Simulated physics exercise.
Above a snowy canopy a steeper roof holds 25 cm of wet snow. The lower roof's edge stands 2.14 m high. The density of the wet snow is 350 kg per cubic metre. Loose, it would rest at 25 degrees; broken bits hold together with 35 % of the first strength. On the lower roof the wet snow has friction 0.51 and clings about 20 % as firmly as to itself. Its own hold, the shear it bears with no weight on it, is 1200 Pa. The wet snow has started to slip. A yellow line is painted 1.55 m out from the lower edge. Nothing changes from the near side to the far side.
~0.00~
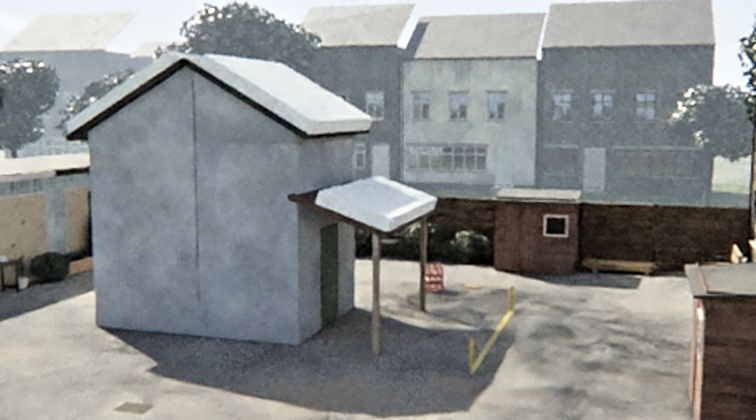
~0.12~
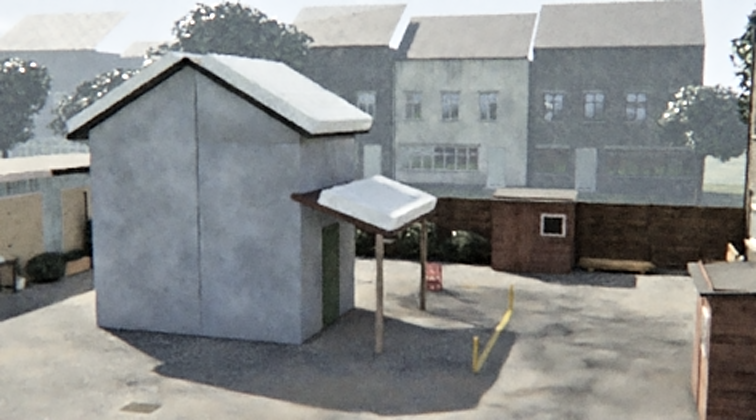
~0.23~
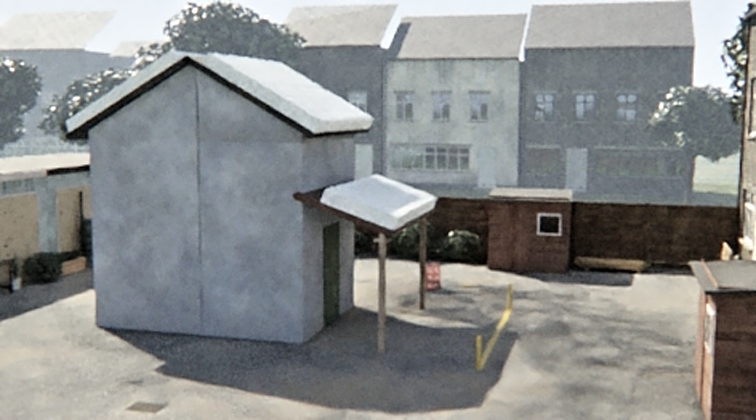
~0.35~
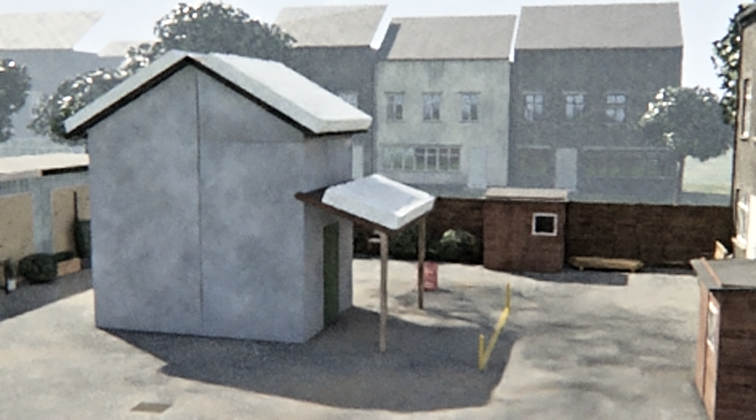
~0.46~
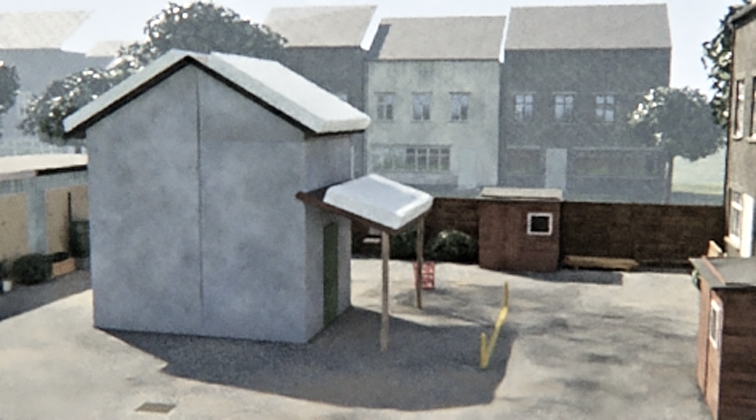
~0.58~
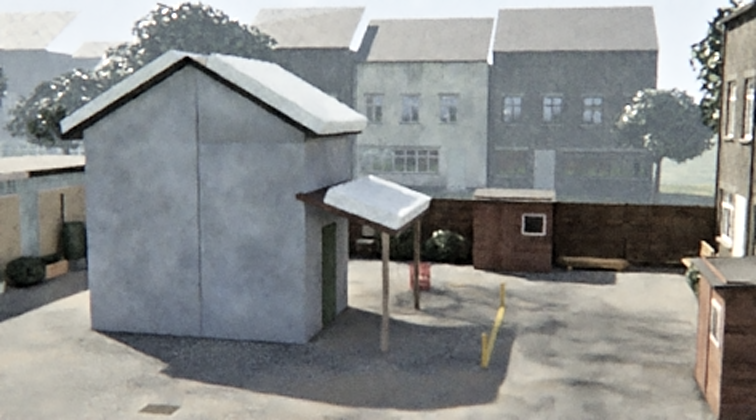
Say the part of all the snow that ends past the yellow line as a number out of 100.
The part of all the snow that ends past the yellow line is near 1 %.
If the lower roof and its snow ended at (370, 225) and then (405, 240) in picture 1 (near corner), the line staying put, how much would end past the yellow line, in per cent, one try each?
In turn about 1 %, 0 %.
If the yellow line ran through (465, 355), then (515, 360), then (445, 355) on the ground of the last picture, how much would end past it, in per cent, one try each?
In turn about 6 %, 0 %, 16 %.
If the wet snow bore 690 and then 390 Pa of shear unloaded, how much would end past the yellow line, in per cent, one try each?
In that order: 16 %, 30 %.
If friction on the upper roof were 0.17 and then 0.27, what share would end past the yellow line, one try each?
In that order: 25 %, 16 %.
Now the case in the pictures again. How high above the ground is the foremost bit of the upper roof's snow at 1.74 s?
Some 2.8 m.
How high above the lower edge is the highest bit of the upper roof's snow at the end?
About 1.0 m.
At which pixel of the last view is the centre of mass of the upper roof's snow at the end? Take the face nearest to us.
At about (405, 282).
By 1.11 s, none is below the lower edge and 0 % is past the line.
By 1.74 s, none is below the lower edge and 0 % is past the line.
By 2.37 s, none is below the lower edge and 0 % is past the line.
By 3.00 s, none is below the lower edge and 0 % is past the line.
By 5.20 s, at the end, 43 % is below the lower edge and 1 % is past the line.
